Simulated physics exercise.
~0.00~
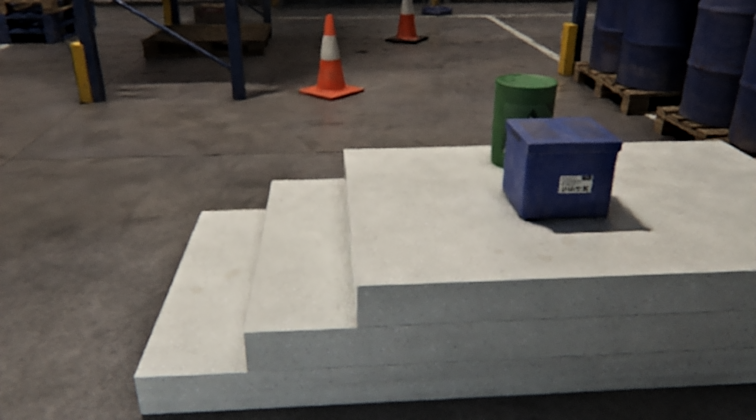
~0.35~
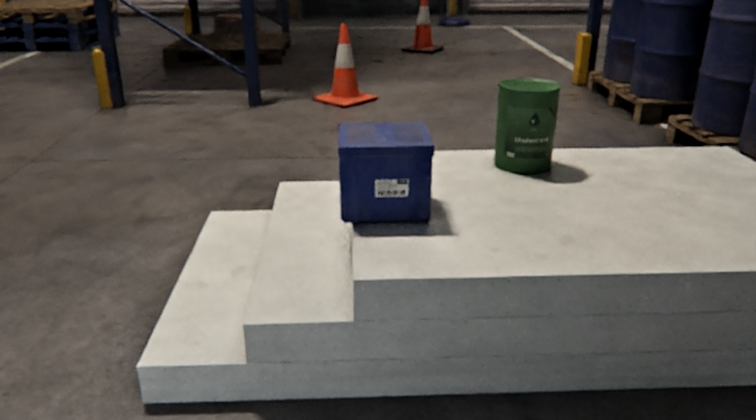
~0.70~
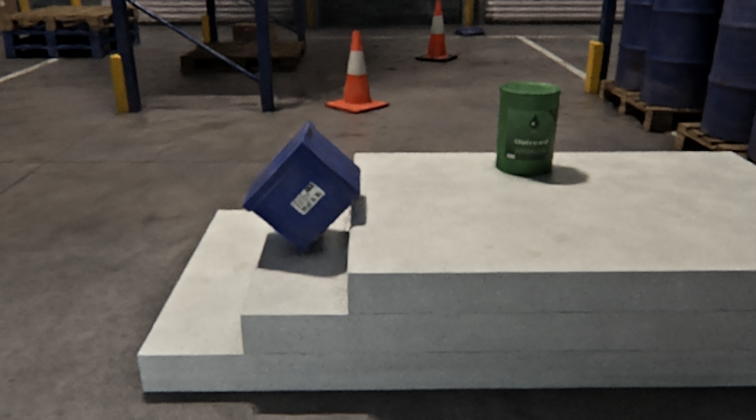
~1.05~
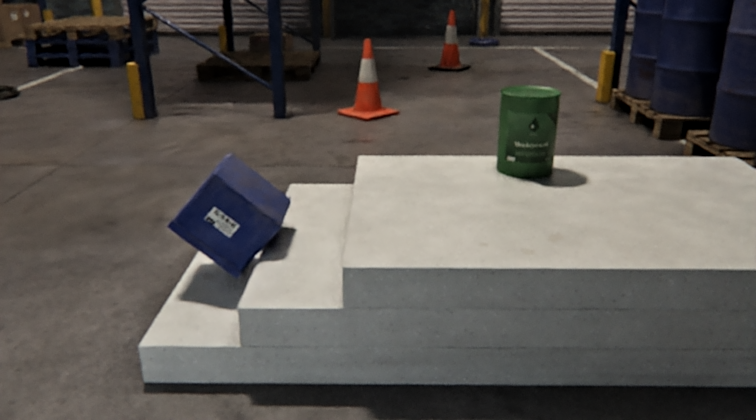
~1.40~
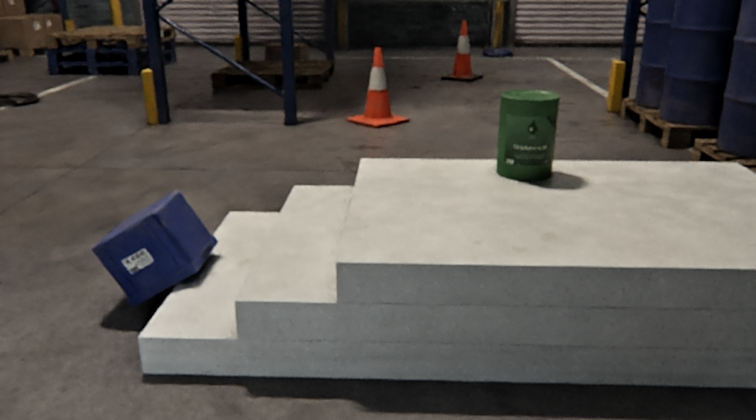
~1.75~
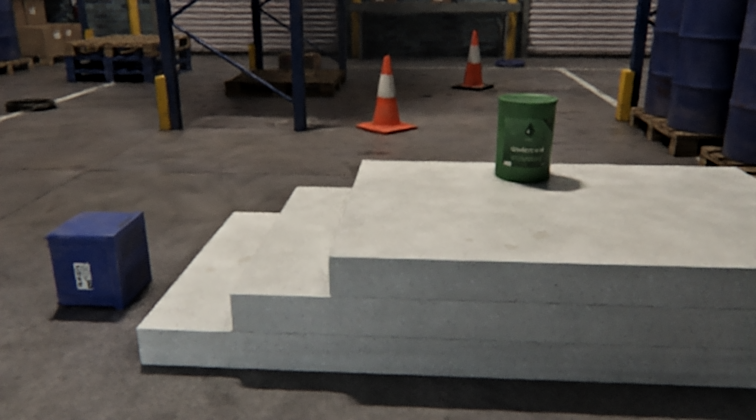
In a dim warehouse with orange cones and blue drums behind, a blue tote and a green pail stand on a pale landing above a short flight of steps. The tote slides left across the landing, passing in front of the pail, until it reaches the top edge. It tips over the edge and tumbles down the steps, turning as it goes. Still tilted, it drops past the lowest step toward the dark floor. It ends upright on the floor to the left of the steps, its label turned sideways, while the pail stays in place on the landing.
